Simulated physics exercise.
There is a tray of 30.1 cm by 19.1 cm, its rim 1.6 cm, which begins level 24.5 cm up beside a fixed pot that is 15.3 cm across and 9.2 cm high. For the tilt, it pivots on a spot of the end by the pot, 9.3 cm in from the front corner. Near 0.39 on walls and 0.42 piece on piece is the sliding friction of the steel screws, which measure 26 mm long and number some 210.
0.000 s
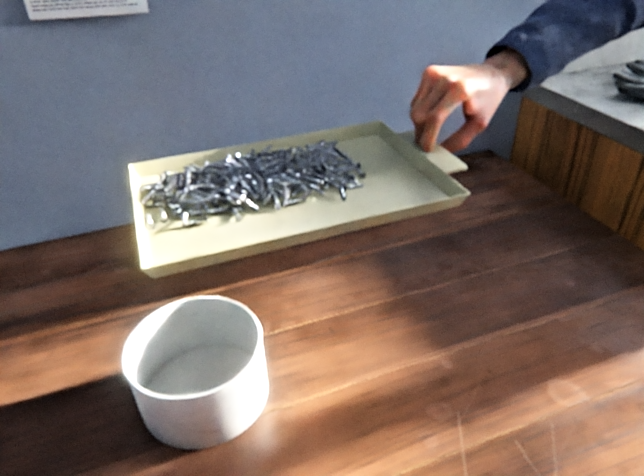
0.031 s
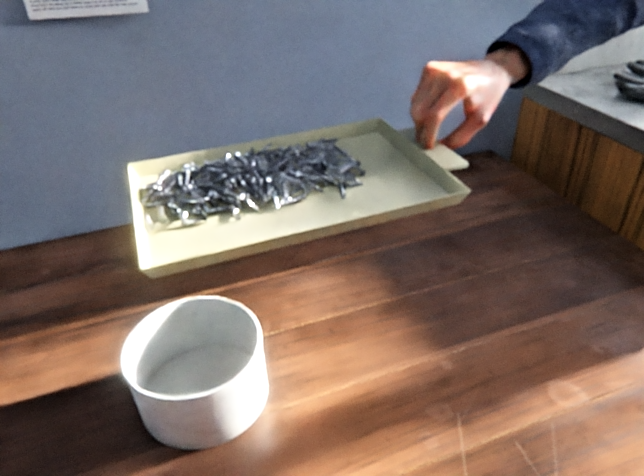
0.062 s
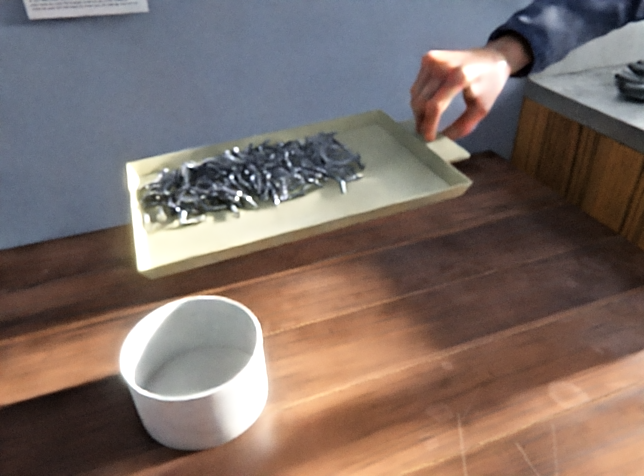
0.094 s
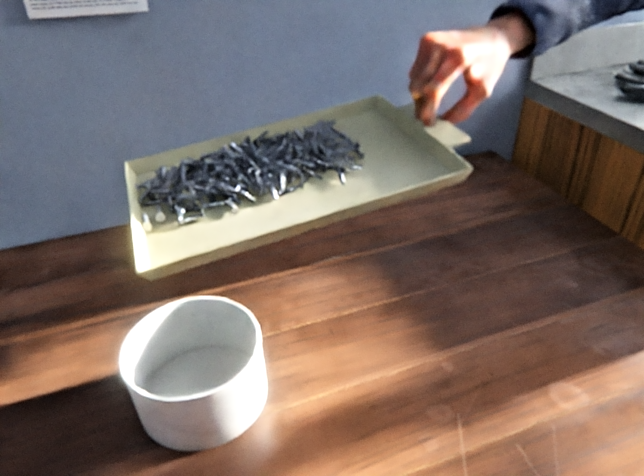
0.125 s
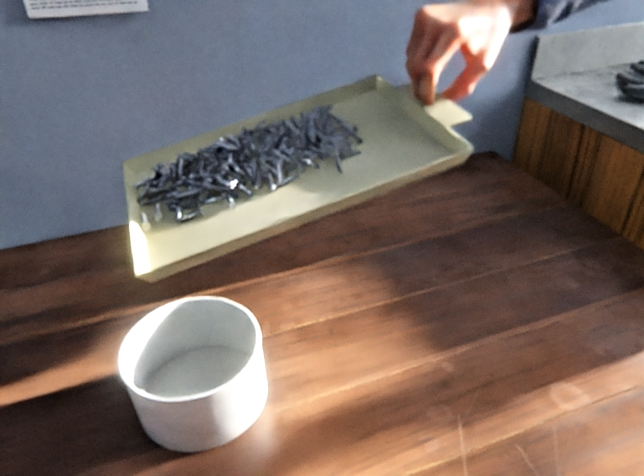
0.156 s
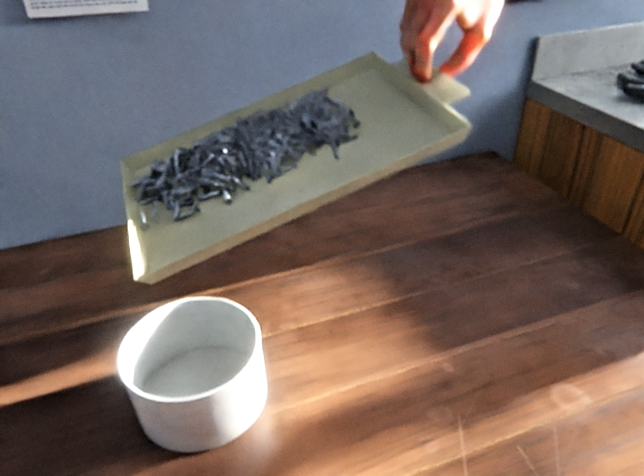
In this clip, a hand grips the right end of a shallow, pale tray holding a pile of small dark metallic pieces and raises that end, slanting the tray down to the left above a wooden table with a white pot.
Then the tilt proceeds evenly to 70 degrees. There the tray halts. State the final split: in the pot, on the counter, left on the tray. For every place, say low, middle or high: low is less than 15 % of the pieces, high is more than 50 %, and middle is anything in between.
Here is the split: Pot: Low; counter: High; tray: Low.
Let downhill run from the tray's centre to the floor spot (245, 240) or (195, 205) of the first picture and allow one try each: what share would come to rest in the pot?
Estimate: Some 15 % and some 0 % respectively.
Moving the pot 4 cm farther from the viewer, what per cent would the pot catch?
Estimated share: Around 0 in a hundred.
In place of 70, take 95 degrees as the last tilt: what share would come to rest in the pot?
That comes out at some 10 per cent.
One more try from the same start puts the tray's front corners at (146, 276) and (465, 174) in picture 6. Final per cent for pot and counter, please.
You'd end with pot at 20 and counter at 80.
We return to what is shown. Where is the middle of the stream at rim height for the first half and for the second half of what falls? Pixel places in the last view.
Around (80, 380), then (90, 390).
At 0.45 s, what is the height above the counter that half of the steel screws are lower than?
Roughly 30 centimetres.
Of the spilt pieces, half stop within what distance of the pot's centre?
About 20 cm from the centre.
After 0.33 s, tilt 44 degrees; the tray holds 100 %, the pot 0 %.
After 0.45 s, tilt 64 degrees; the tray holds 100 %, the pot 0 %.
After 0.70 s, tilt 70 degrees; the tray holds 5 %, the pot 0 %.
At rest (2.0 s), pot 5 %, counter 95 %, tray 0 %.
